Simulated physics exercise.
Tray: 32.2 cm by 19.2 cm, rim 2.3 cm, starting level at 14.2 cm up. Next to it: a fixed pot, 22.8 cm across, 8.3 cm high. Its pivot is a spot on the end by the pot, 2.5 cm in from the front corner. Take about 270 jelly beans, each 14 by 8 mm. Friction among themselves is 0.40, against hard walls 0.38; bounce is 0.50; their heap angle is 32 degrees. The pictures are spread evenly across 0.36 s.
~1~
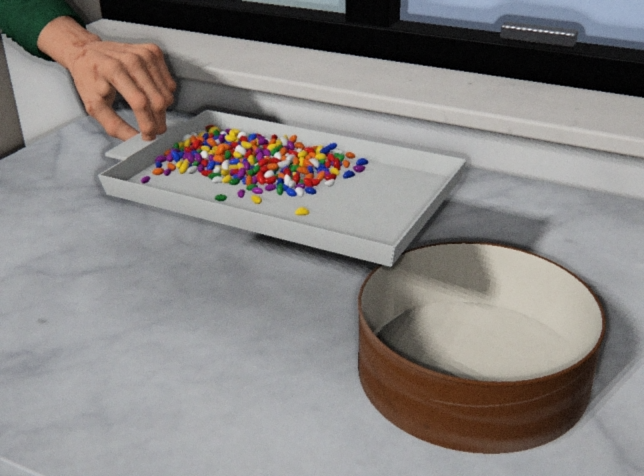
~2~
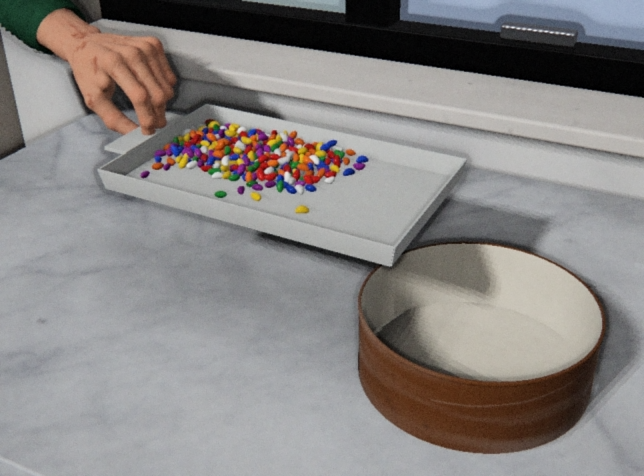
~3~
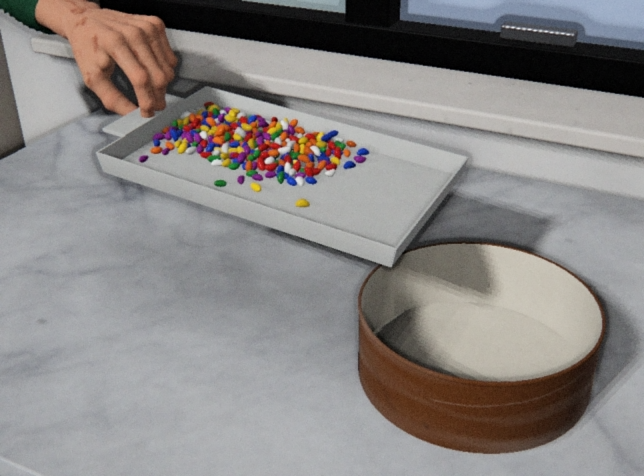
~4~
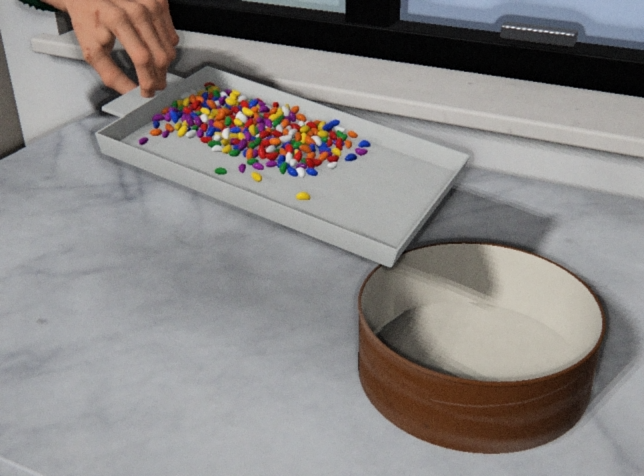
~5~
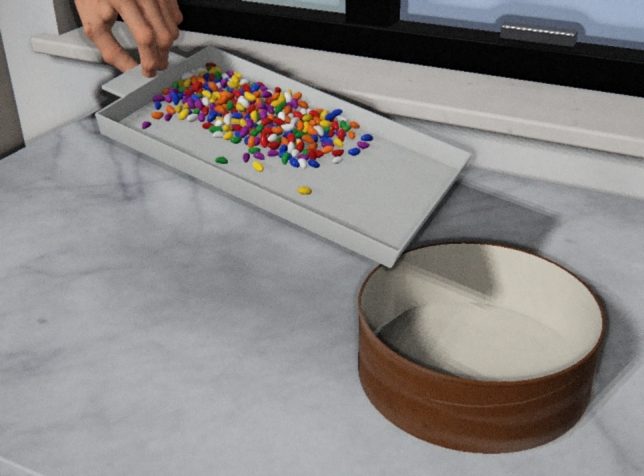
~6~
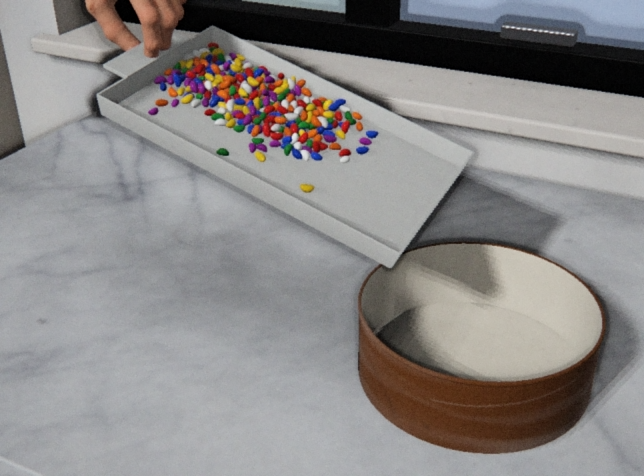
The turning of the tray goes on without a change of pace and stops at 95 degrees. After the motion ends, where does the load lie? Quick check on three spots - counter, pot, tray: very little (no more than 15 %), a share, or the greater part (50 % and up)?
Counter - very little; pot - the greater part; left on the tray - very little.
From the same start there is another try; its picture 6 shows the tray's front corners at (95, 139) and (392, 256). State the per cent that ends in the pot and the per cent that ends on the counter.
Pot 35 % / counter 65 %.
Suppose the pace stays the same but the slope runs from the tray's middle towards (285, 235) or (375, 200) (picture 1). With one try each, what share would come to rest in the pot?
Approximately 20 percent, then 70 percent.
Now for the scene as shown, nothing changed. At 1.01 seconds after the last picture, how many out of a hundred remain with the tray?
Some 50 per cent of the load.
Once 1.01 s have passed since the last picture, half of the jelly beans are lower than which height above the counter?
Around 10 cm up.
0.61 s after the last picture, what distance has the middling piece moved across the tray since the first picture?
It has moved some 23 cm from its start.
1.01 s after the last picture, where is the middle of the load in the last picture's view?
By then the middle of the load sits around (439, 296).
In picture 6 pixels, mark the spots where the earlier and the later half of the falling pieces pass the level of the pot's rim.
I'd mark about (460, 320) for the first half, then (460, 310) for the second.
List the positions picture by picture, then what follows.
Tray tilt 0 degrees, front corners at (104, 174) and (391, 244); middle of the pieces at (255, 161); pot at (479, 303), in the first picture.
Tray tilt 1 degrees, front corners at (103, 169) and (392, 245); middle of the pieces at (255, 157), in the second picture.
Tray tilt 5 degrees, front corners at (102, 152) and (393, 246), lowest corner right front; middle of the pieces at (255, 144), in the third picture.
Tray tilt 9 degrees, front corners at (101, 133) and (395, 247), lowest corner right front; middle of the pieces at (256, 130), in the fourth picture.
Tray tilt 13 degrees, front corners at (101, 114) and (396, 248), lowest corner right front; middle of the pieces at (257, 116), in the fifth picture.
Tray tilt 18 degrees, front corners at (103, 95) and (397, 250), lowest corner right front; middle of the pieces at (260, 103); pot at (479, 303), in the sixth picture.
Then, 0.61 s after the last picture, tilt 54 degrees; the tray holds 85 %, the pot 5 %.
Then, 1.01 s after the last picture, tilt 78 degrees; the tray holds 50 %, the pot 50 %.
Then, 1.50 s after the last picture, tilt 95 degrees; the tray holds 15 %, the pot 80 %.
In the end, counter 0 %, pot 100 %, tray 0 %.
